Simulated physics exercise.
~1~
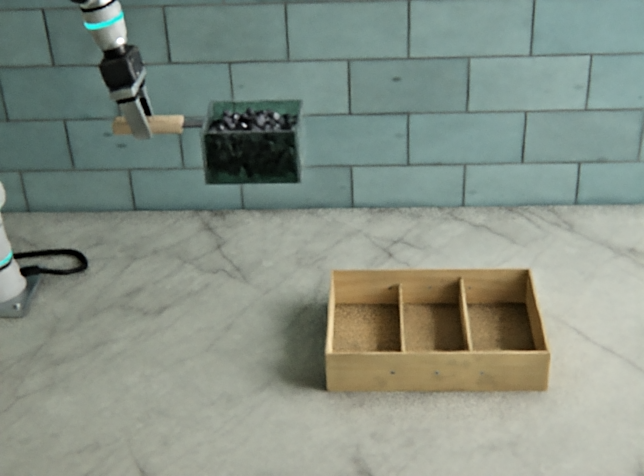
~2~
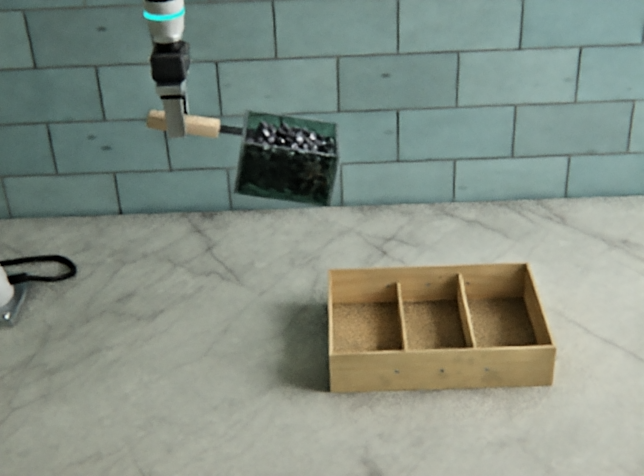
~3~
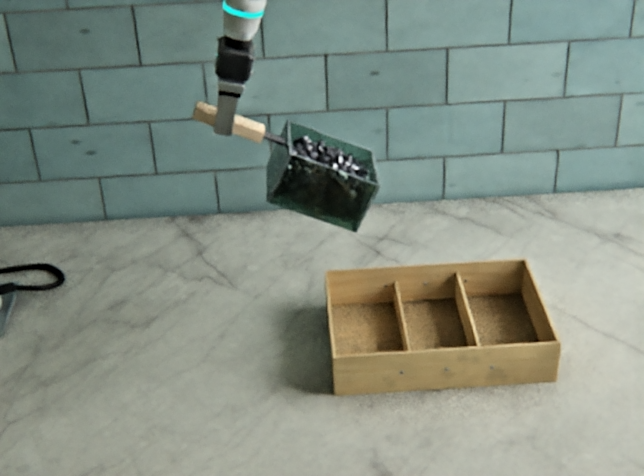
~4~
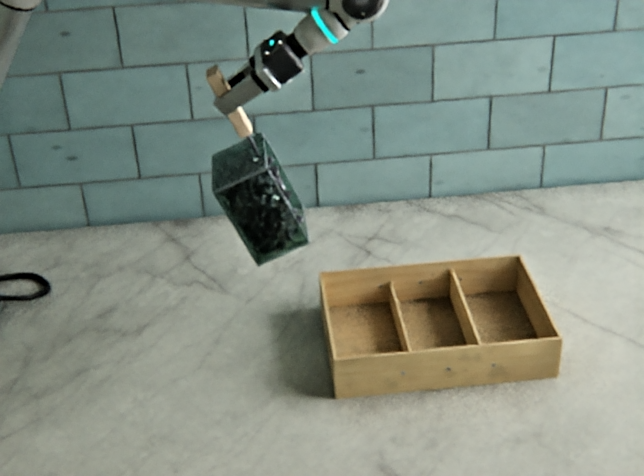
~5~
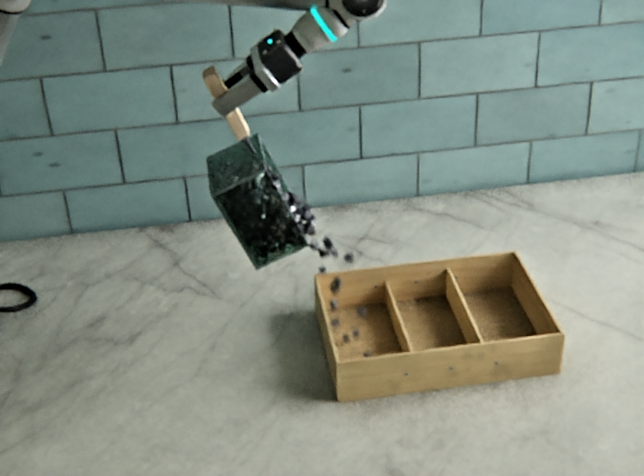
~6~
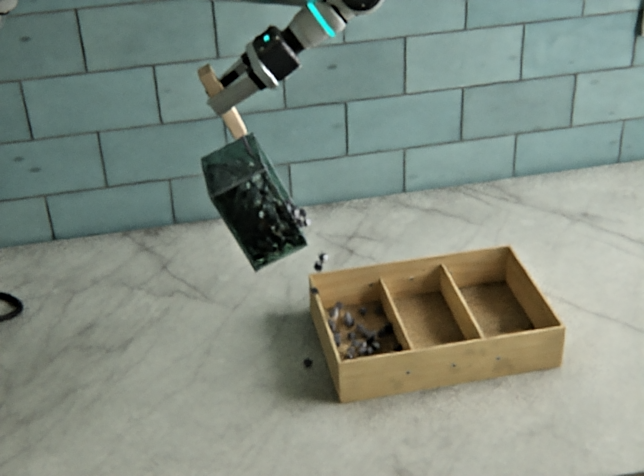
In the video, a robot arm carries a dark transparent box of small pebbles rightward toward a wooden crate with three compartments, then tips it steeply, spilling some pebbles into the left compartment and a few outside, while most remain in the tilted box.
